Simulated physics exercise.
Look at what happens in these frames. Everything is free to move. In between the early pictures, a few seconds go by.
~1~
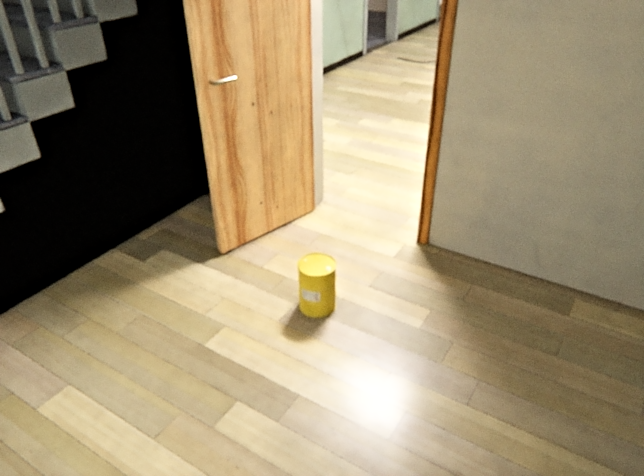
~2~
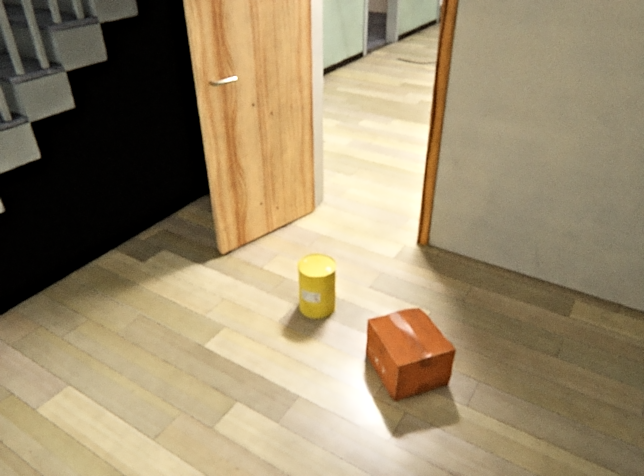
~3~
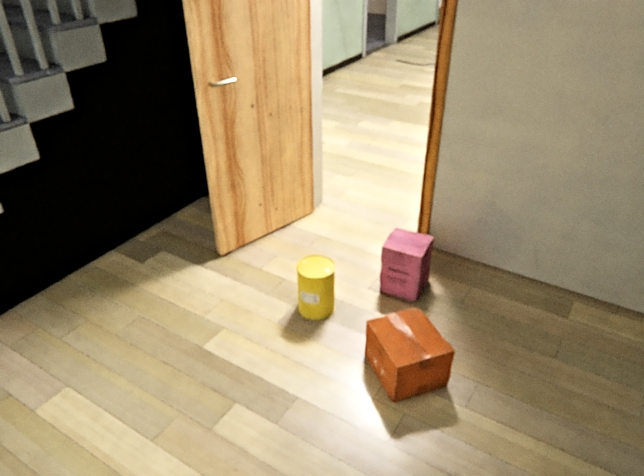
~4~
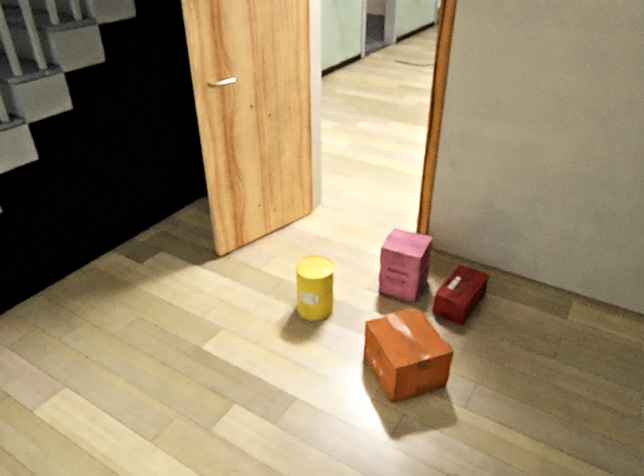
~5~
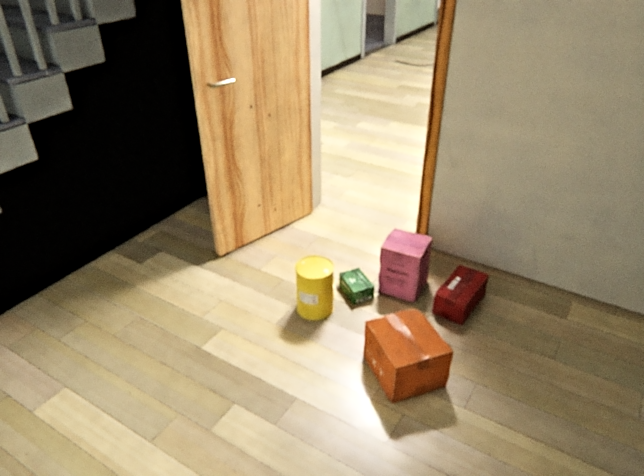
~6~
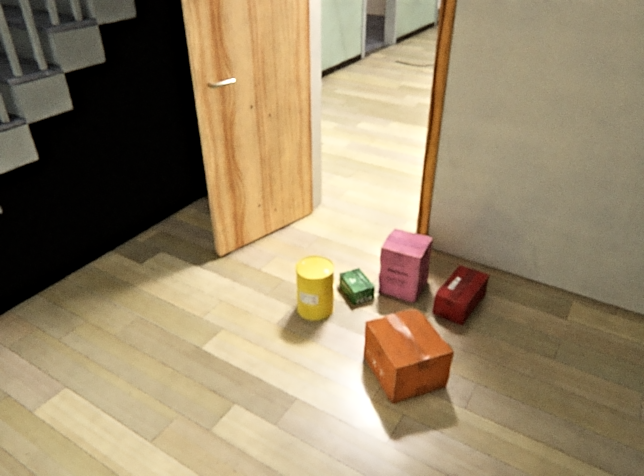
A wooden door stands open while orange, pink, red and green boxes appear beside a yellow canister.
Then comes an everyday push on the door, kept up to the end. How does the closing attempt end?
It ends with the door fully closed.
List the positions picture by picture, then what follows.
In the first picture, door wide open and still.
In the second picture, door wide open and still; yellow canister (317, 286).
In the third picture, door wide open and still; orange parcel (407, 353).
In the fourth picture, door wide open and still; yellow canister (315, 288); pink box (405, 265).
In the fifth picture, door wide open and still; red parcel (461, 294); orange parcel (405, 353).
In the sixth picture, door wide open and still; green box (357, 286); yellow canister (315, 288).
Then, 0.50 s past the last view, door at 79°.
Then, 0.80 s past the last view, door at 51°.
Then, 1.20 s past the last view, door at 11°.
Finally, door at 0°; all 5 still in place. Final places as the last picture's camera would see them, green box near (357, 286).
